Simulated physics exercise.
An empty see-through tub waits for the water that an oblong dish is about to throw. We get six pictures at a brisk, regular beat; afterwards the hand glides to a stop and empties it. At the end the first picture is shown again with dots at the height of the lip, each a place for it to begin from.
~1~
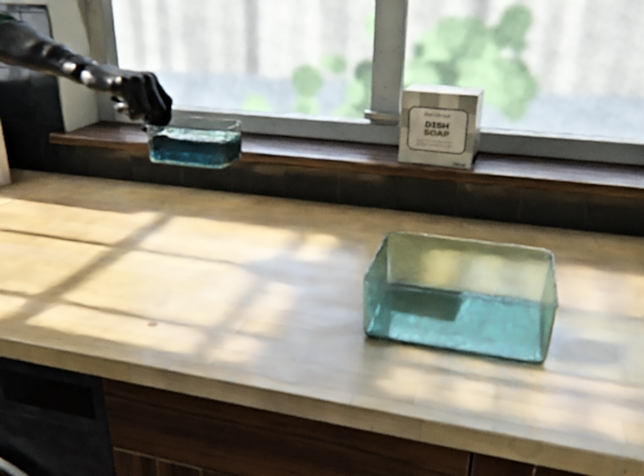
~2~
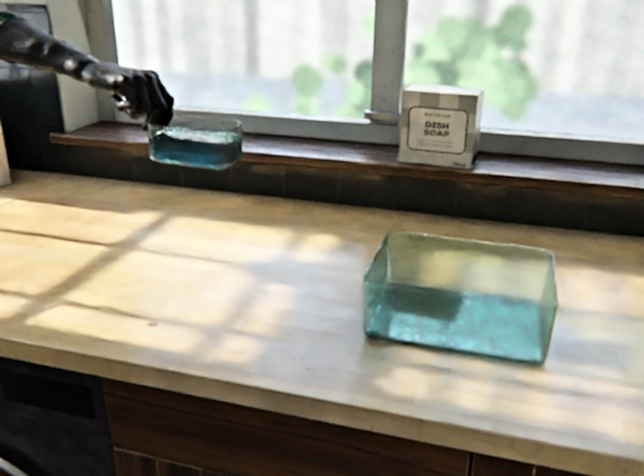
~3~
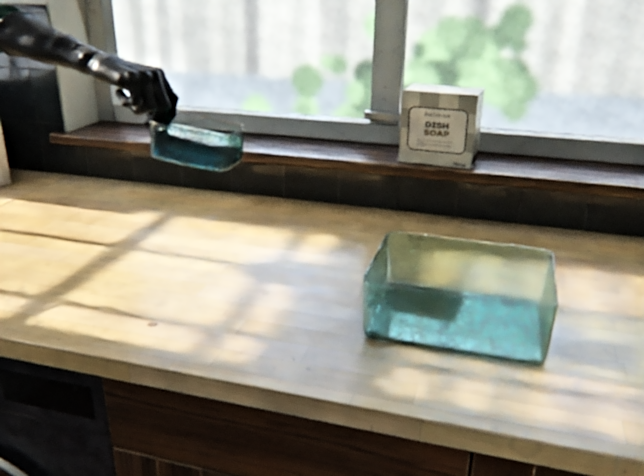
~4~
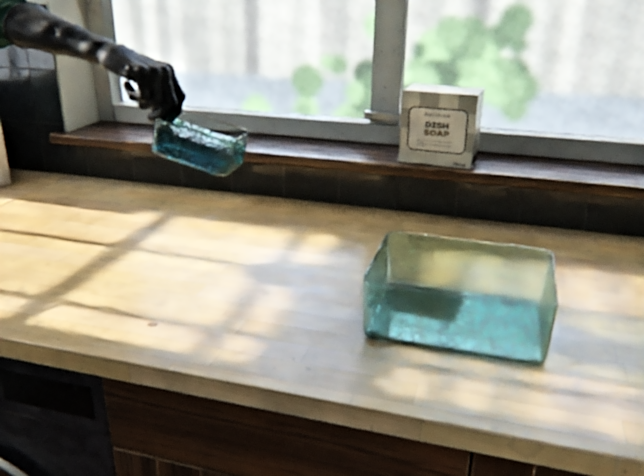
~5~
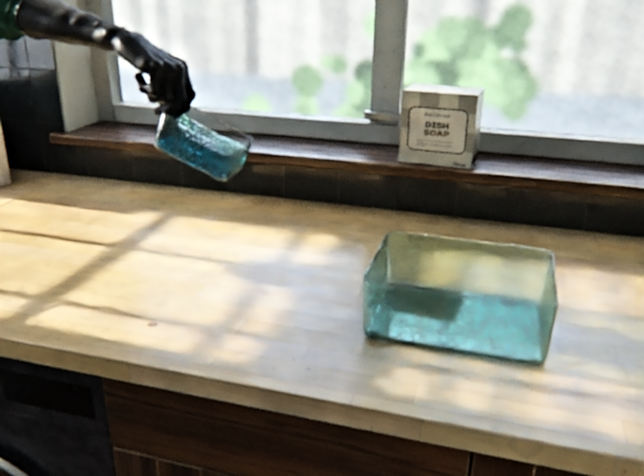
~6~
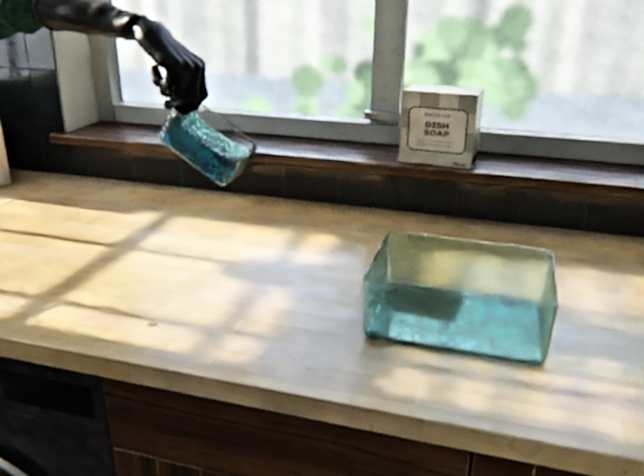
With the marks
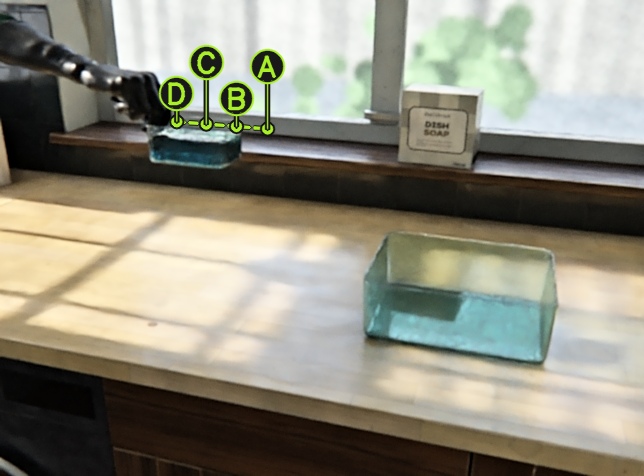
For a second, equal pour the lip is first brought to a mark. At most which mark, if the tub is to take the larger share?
The answer is spot A.
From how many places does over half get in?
One of them.
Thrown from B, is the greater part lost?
Yes, that goes wrong.
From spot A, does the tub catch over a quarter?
Yes, it does.
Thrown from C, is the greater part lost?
Yes, that goes wrong.
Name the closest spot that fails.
Spot B.
On the marked copy, A at (267, 128); B at (236, 126); C at (206, 124); D at (176, 121).
With A, about 65 % lands in the tub, 30 % falls short and 5 % goes beside or beyond.
With B, about 14 % lands in the tub, 83 % falls short and 3 % goes beside or beyond.
With C, about 0 % lands in the tub, 97 % falls short and 3 % goes beside or beyond.
With D, about 0 % lands in the tub, 100 % falls short.
